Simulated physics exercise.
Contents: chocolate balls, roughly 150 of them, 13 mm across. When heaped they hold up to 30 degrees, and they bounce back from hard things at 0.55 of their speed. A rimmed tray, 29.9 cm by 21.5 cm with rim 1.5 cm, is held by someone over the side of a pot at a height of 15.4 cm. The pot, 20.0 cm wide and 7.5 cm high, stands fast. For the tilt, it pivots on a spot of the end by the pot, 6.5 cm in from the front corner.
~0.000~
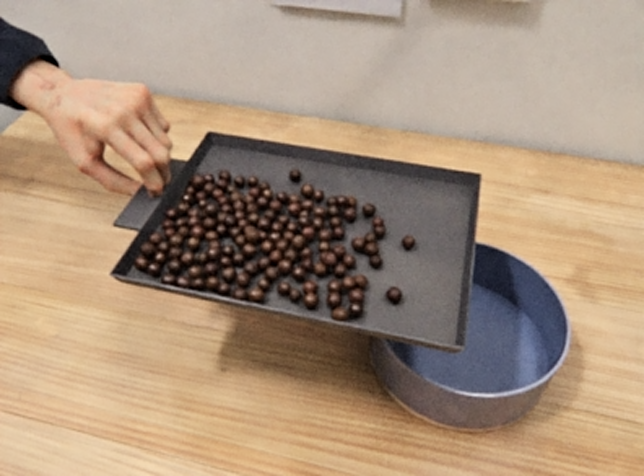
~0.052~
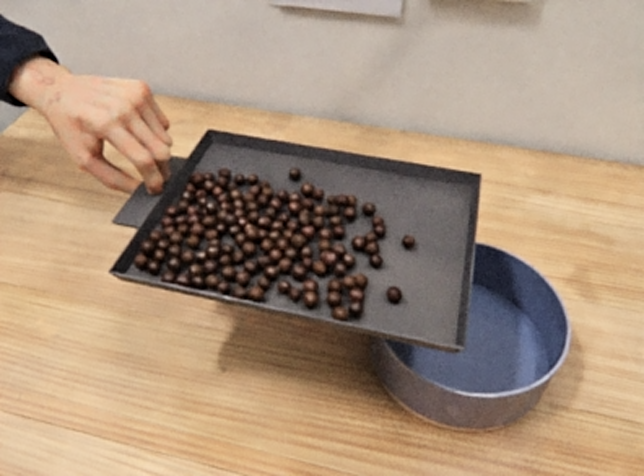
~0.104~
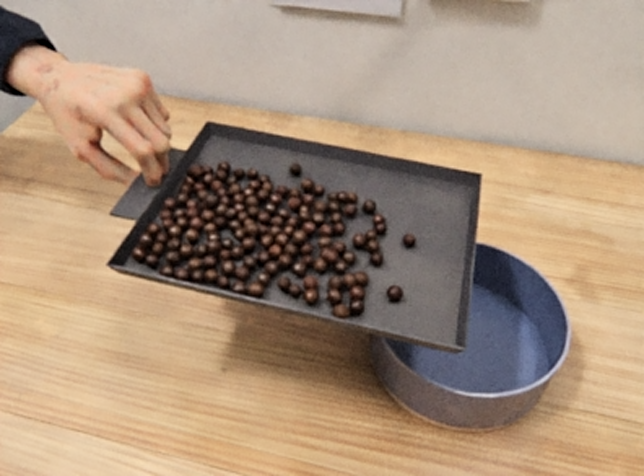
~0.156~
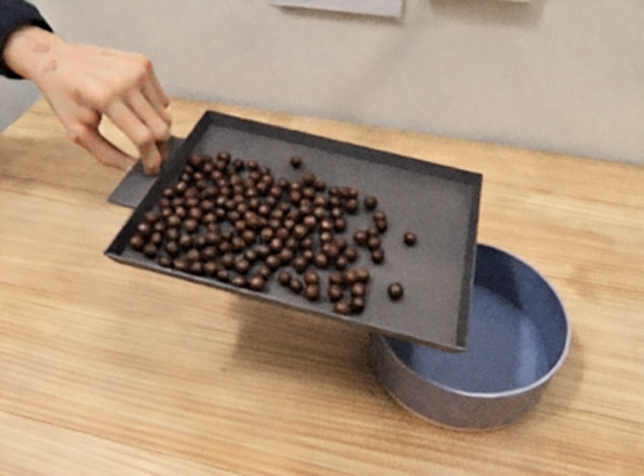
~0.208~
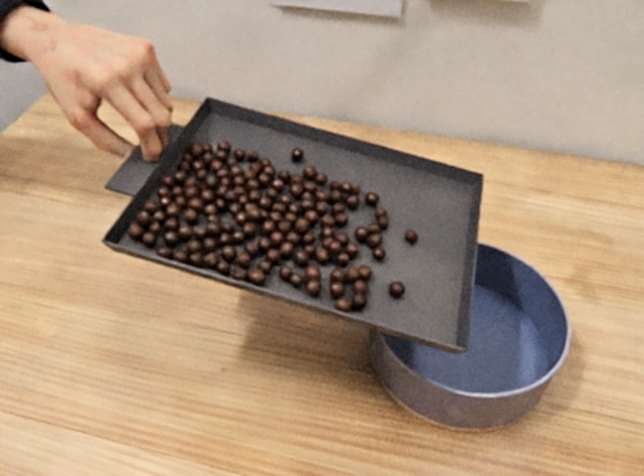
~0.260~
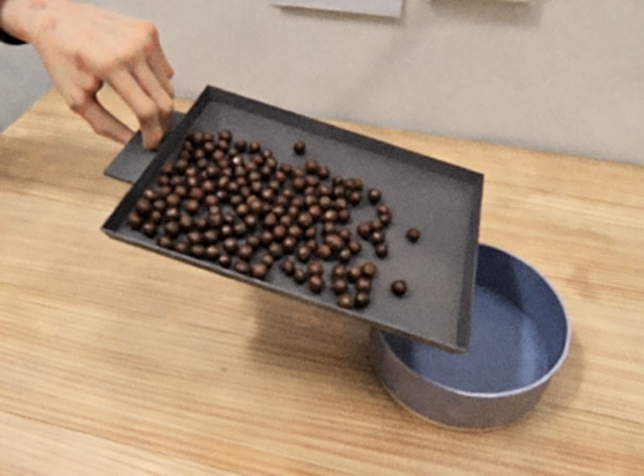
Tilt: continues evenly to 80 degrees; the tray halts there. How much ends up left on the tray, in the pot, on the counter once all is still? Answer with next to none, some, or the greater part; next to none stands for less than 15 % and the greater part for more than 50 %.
Left on the tray: Next to none; pot: The greater part; counter: Some.
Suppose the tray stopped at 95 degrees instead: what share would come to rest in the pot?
75 %.
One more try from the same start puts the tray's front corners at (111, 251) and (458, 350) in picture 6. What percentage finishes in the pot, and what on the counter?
Pot 15, counter 85.
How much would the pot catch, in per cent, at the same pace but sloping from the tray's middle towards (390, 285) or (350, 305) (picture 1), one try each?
Approximately 35 percent, then 5 percent.
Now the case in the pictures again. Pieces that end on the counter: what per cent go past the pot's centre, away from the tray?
About 90 %.
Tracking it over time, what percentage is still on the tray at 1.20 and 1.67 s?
Estimates: 70; 10.
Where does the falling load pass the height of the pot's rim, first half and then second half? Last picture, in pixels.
The first half passes near (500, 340) and the second half near (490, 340).
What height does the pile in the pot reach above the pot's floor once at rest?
My guess is around 2.5 centimetres.
After 0.83 s, tilt 44 degrees; the tray holds 90 %, the pot 0 %.
After 1.20 s, tilt 65 degrees; the tray holds 70 %, the pot 20 %.
After 1.67 s, tilt 80 degrees; the tray holds 10 %, the pot 60 %.
At rest (2.6 s), tray 0 %, pot 75 %, counter 25 %.
